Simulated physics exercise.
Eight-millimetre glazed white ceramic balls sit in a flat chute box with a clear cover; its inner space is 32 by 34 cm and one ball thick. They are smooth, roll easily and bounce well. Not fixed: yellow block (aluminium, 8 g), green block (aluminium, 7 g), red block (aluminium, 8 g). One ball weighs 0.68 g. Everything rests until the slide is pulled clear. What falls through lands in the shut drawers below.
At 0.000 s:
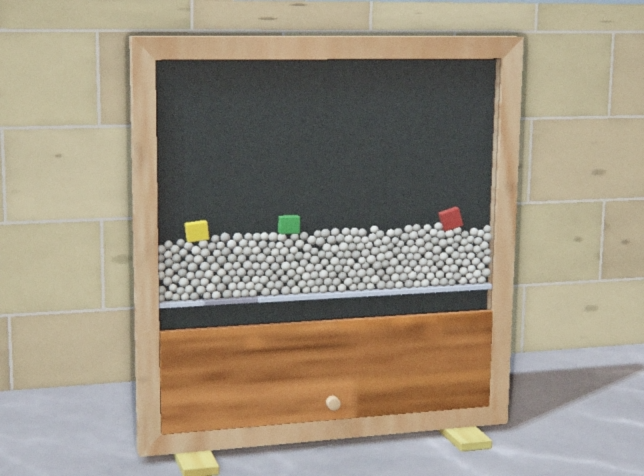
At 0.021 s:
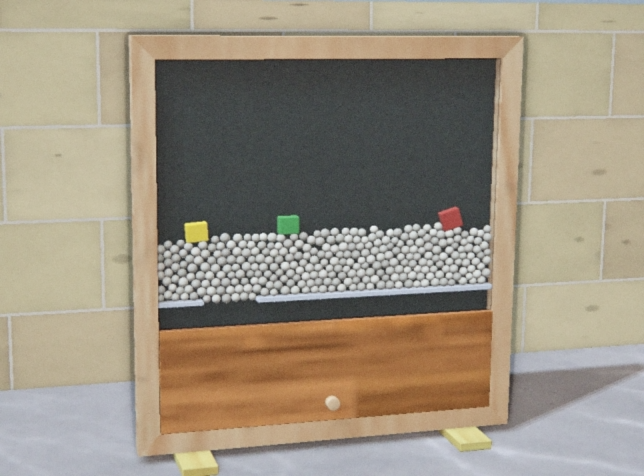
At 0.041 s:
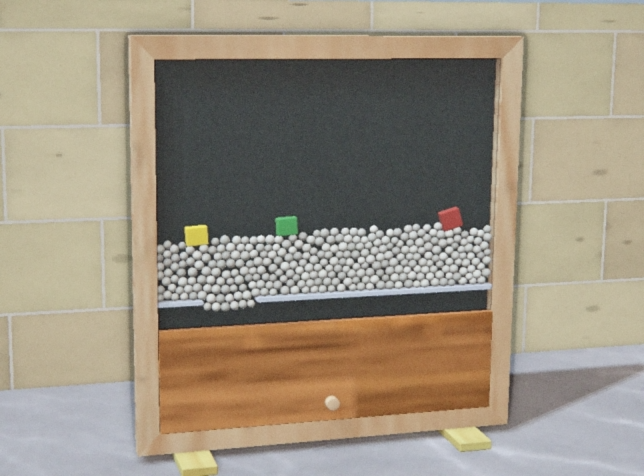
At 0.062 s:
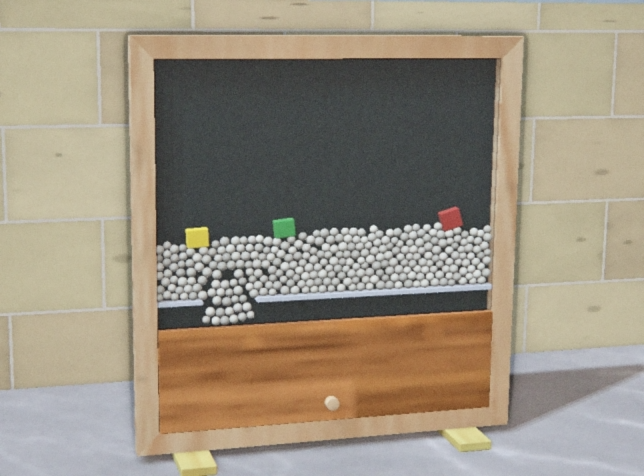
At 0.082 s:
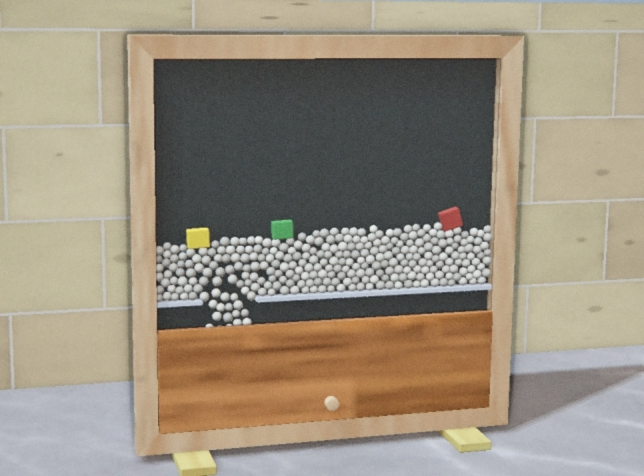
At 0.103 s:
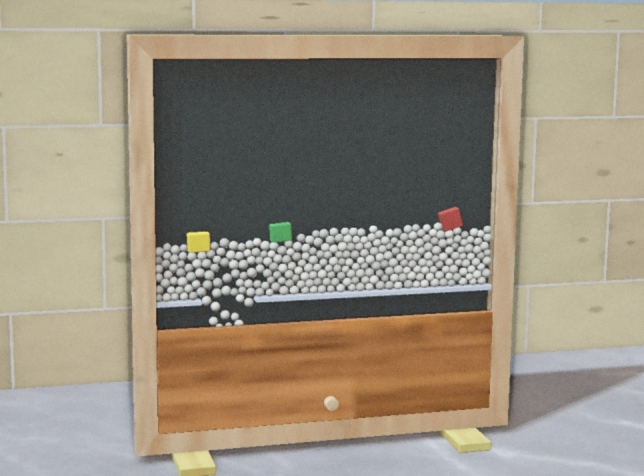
White balls fill a band across a dark, wood-framed box standing against a tan block wall, seen from the front at a slight angle. A yellow block at left, a green one near the middle and a red one at right rest on top, above a wooden panel with a round knob. A gap opens in the pale strip beneath them at left, balls drop through, and the yellow and green blocks sink slightly.
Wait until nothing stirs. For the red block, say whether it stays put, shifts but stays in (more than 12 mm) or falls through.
Red block: Stays put.
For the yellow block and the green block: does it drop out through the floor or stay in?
Yellow block drops out, green block out.
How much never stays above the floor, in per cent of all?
About 50 per cent.
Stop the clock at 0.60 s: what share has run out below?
Roughly 35 per cent.
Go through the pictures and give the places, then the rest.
In the first picture, about 310 balls; balls' middle (335, 262); yellow block (197, 231) tilted 6°; green block (289, 225); red block (451, 219) tilted 16°; slide (198, 303) to (262, 299).
In the second picture, balls' middle (335, 262); 0 out.
In the third picture, balls' middle (334, 261); 6 out.
In the fourth picture, balls' middle (329, 269); 12 out.
In the fifth picture, balls' middle (334, 261); 19 out.
In the sixth picture, balls' middle (334, 261); 23 out; yellow block (199, 242); green block (281, 232) tilted 4°; red block (450, 219) tilted 16°.
After 0.25 s, 20 % are out; yellow block moved 4.1 cm tilted 26°; green block moved 5.0 cm tilted 62°; red block moved 0.0 cm tilted 16°.
After 0.60 s, 35 % are out; yellow block below the floor; green block below the floor; red block moved 0.0 cm tilted 16°.
After 1.30 s, 45 % are out; yellow block below the floor; green block below the floor; red block moved 0.0 cm tilted 17°.
All still by 2.8 s, 50 % are out; yellow block below the floor; green block below the floor; red block moved 0.2 cm tilted 18°.
